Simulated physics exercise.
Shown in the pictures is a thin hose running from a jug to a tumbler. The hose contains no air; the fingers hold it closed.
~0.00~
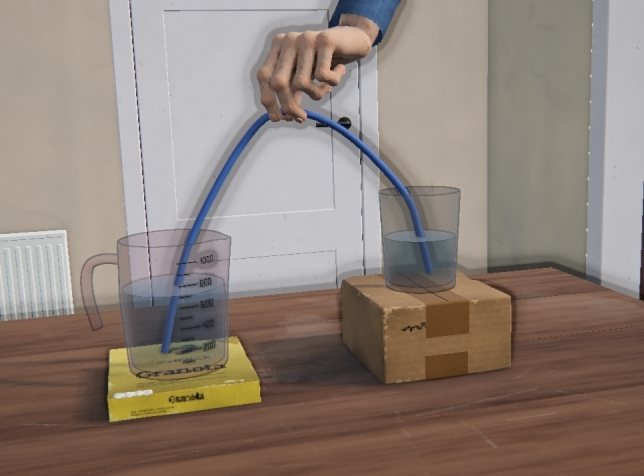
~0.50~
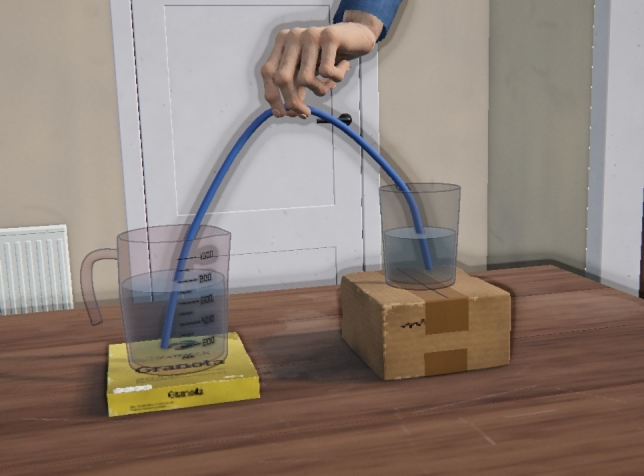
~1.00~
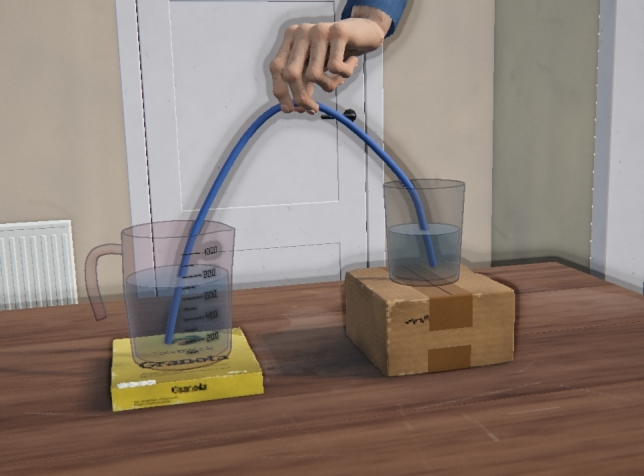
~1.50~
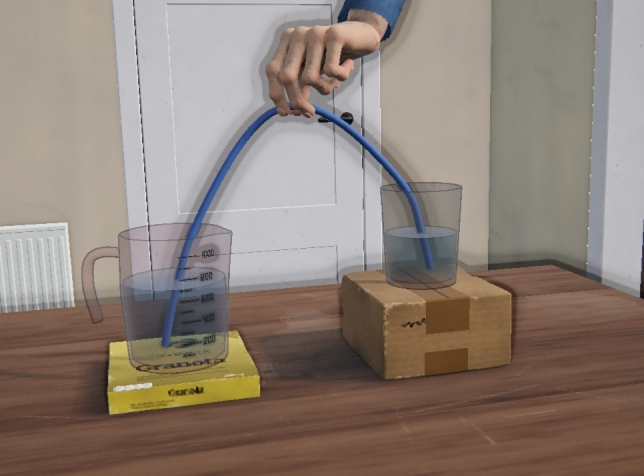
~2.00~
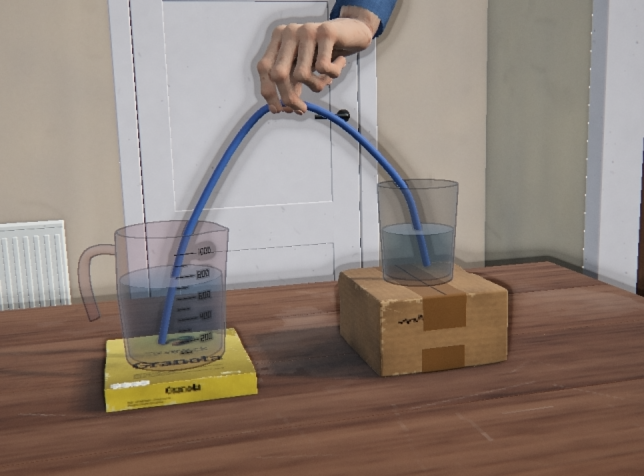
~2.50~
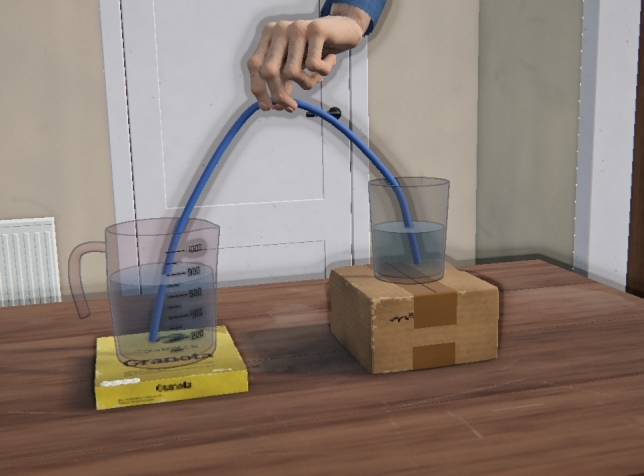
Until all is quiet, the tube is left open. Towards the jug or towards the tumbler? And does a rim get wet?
Note: Flow left-bound, and the receiver keeps it all in.
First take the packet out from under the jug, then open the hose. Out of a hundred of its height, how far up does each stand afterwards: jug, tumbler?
In turn 75 and 15 per cent.
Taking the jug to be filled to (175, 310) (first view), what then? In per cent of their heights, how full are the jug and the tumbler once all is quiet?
Levels, in order: Approx. 55 and 15 per cent.
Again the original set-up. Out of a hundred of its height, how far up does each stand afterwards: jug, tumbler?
70 and 30 per cent, in that order.
After 8.0 s, the jug is about two thirds full; the tumbler is about half full.
After 20.0 s, the jug is about two thirds full; the tumbler is about a third full.
After 45.0 s, the jug is about two thirds full; the tumbler is about a third full; the two surfaces are level.
